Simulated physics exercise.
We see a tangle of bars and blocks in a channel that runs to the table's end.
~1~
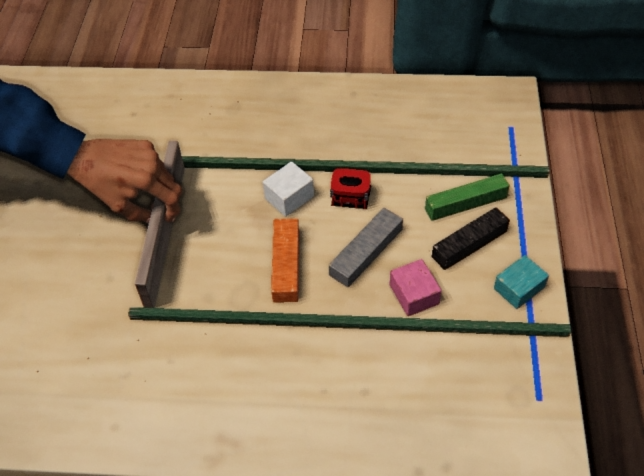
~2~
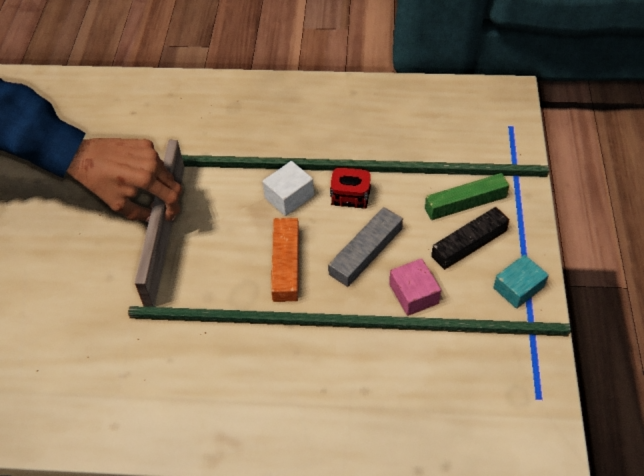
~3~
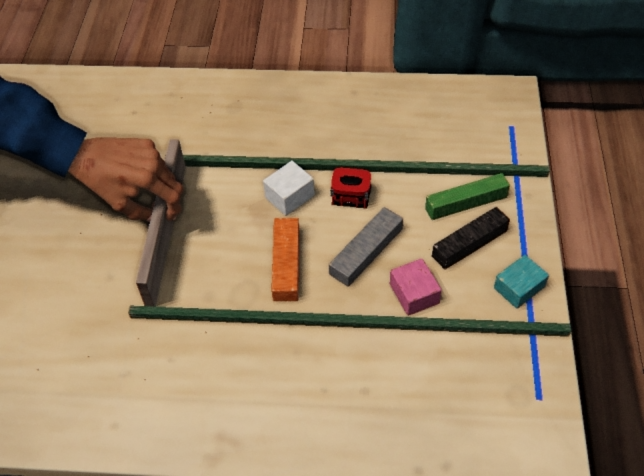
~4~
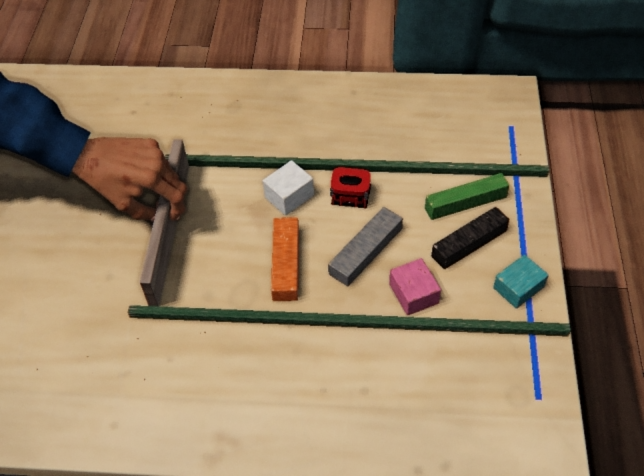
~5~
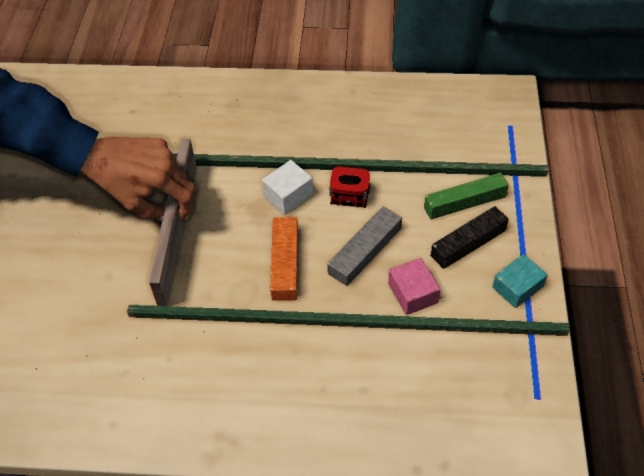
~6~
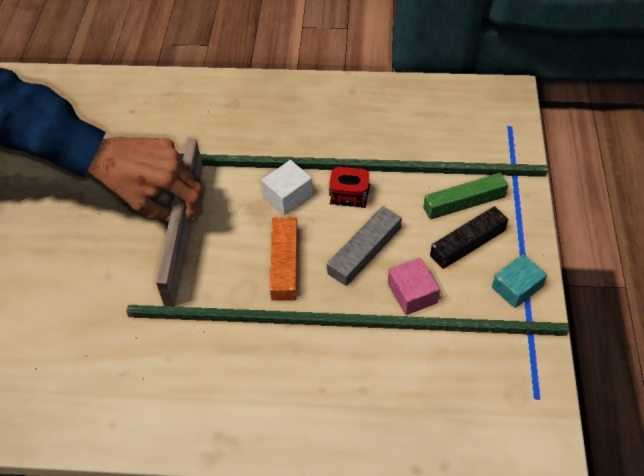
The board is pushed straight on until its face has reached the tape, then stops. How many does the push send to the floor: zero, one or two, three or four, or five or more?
Outcome: The number that fall off is five or more.
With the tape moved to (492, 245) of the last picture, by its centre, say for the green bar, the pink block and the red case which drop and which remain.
The green bar goes over, the pink block holds on, the red case stays on.
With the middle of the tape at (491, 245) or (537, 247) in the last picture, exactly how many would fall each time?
It would be 3 and 6.
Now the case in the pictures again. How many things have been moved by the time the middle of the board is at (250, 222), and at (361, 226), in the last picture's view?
By then 0, and 5.
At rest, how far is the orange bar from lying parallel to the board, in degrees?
Roughly 0° out of line.
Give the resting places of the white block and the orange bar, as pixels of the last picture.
The white block stops around (535, 183); the orange bar around (539, 268).
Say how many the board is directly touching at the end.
2 of them.
Soon after, none off yet; turquoise block at rest near (519, 281); black bar at rest near (469, 237); green bar at rest near (466, 196).
Then, none off yet; turquoise block at rest near (522, 280); black bar moved a little near (496, 233); green bar moved a little near (499, 197).
At rest, the number that fall off is five or more; fallen, red case, grey bar, pink block, green bar, black bar and turquoise block.
